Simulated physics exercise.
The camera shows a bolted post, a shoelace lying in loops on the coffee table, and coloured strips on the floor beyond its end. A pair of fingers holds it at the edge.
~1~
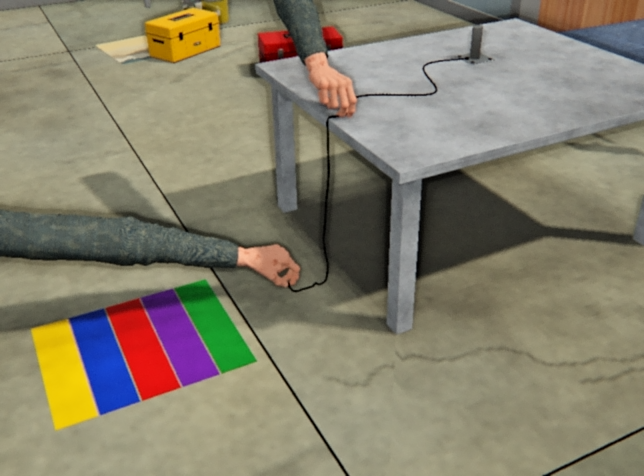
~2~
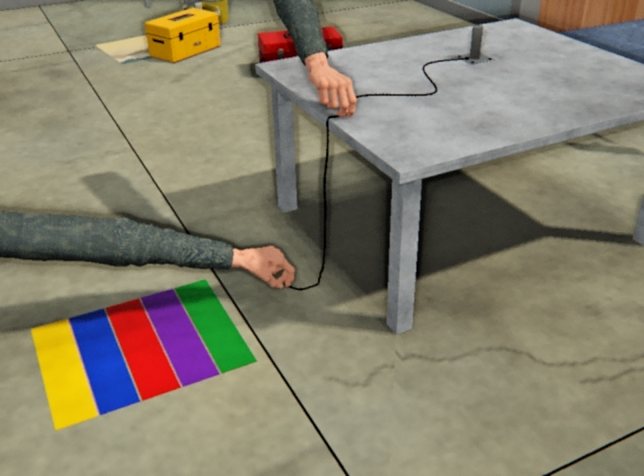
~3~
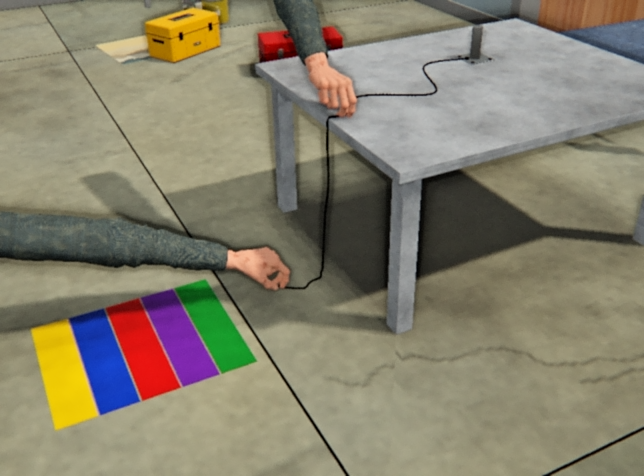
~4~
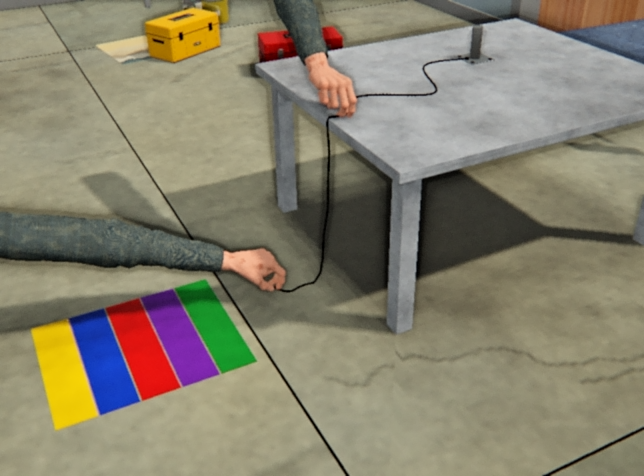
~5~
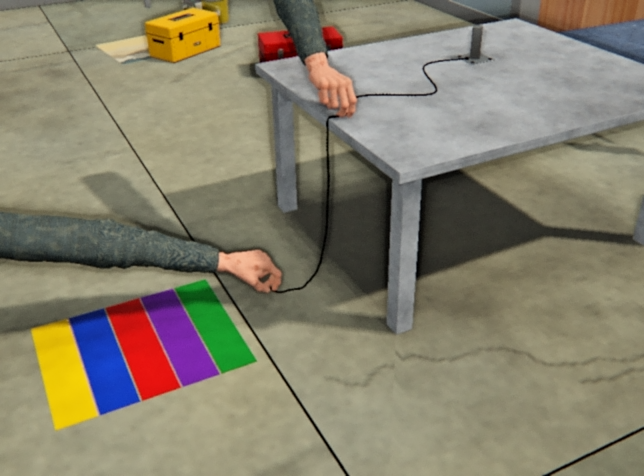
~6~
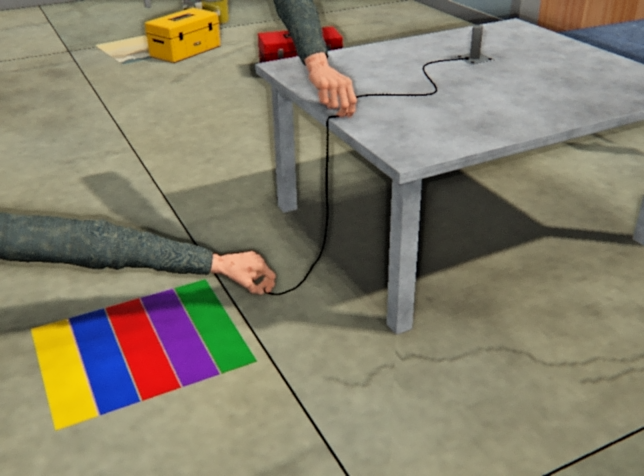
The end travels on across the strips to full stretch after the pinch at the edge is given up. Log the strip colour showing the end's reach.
Reach: Blue strip.
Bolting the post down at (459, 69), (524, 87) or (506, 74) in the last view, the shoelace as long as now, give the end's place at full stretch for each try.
In pixels, the answers are (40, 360), (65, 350) and (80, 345).
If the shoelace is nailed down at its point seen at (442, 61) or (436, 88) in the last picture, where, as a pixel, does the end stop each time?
First try at (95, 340), second at (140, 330).
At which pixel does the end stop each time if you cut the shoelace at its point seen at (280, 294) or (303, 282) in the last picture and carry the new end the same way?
The pixels are close to (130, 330) and (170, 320), one per try.
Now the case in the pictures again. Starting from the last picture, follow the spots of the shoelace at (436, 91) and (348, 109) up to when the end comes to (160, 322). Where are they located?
They end up somewhere around (385, 90) and (315, 147).
Soon after, end near (160, 322); over purple.
Then, end near (117, 335); over red.
At full stretch, end near (91, 343); over blue. It gets as far as the blue strip.
